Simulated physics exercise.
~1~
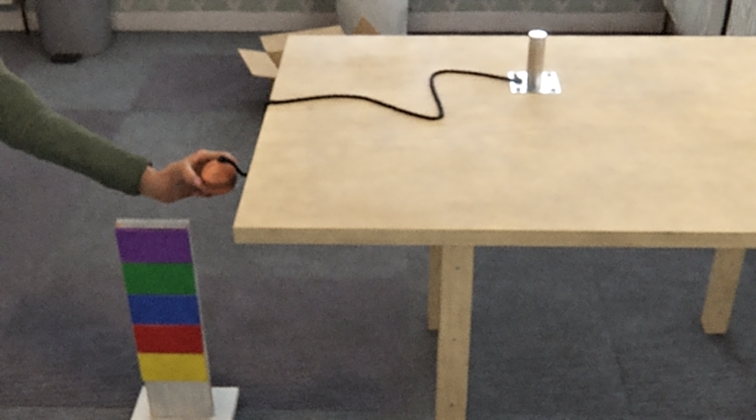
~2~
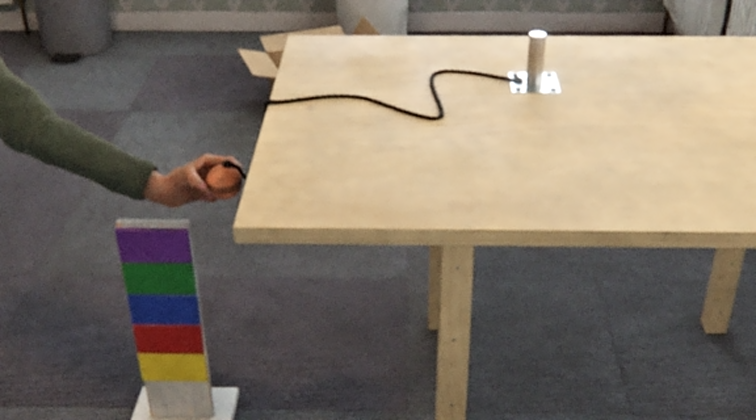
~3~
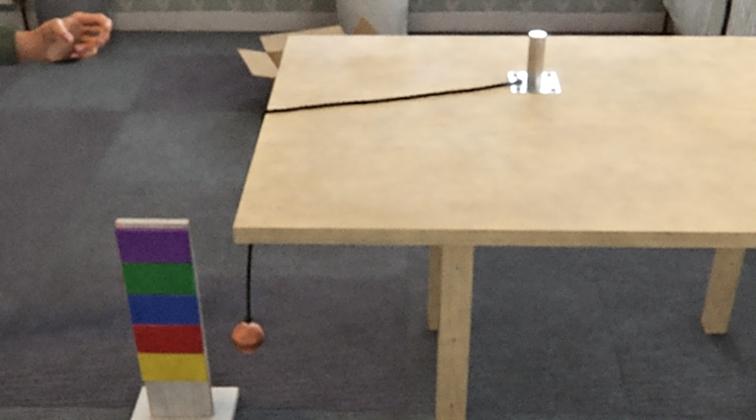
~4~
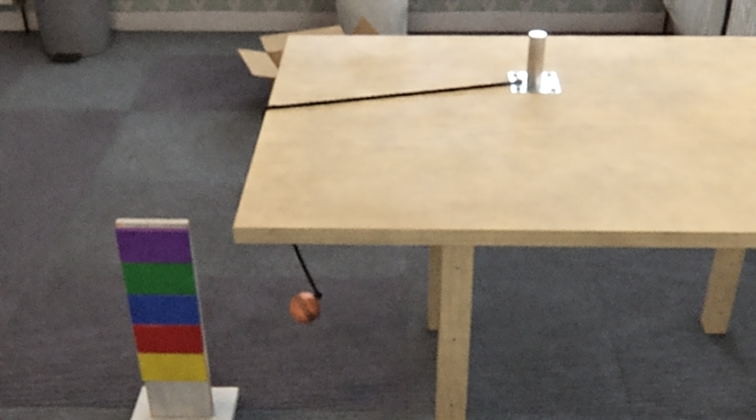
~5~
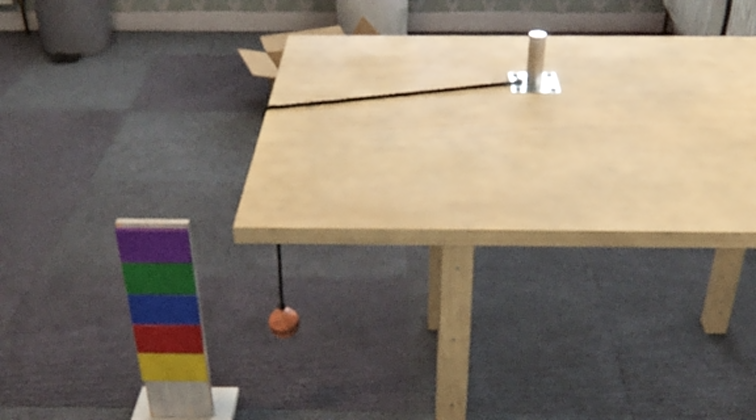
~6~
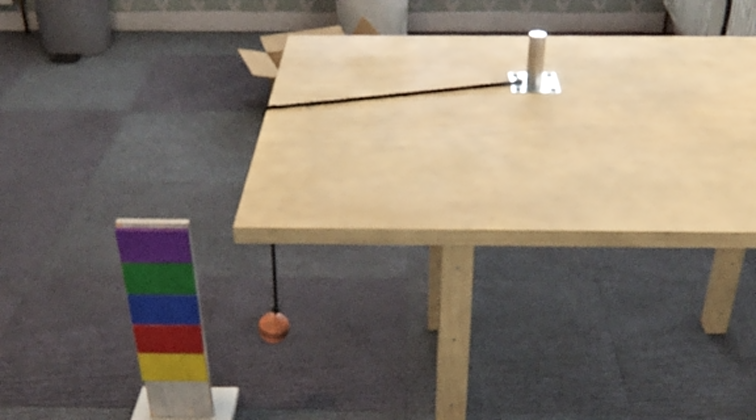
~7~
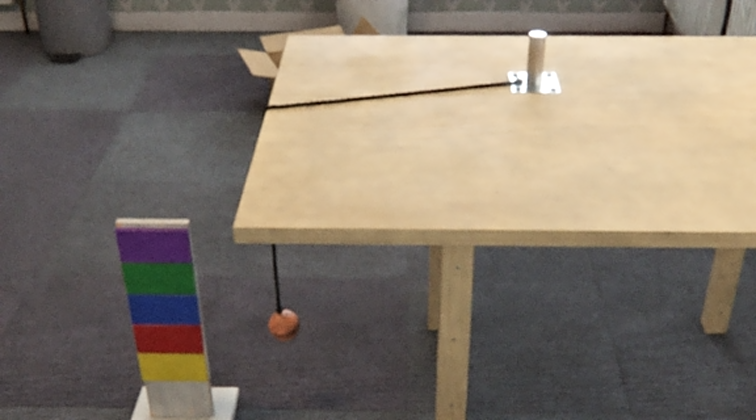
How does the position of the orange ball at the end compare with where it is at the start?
At the start the orange ball is held in a hand beside the left edge of the table, above the height of the banded board. At the end it hangs on the cord below the table edge, lower and further right, level with the red band.
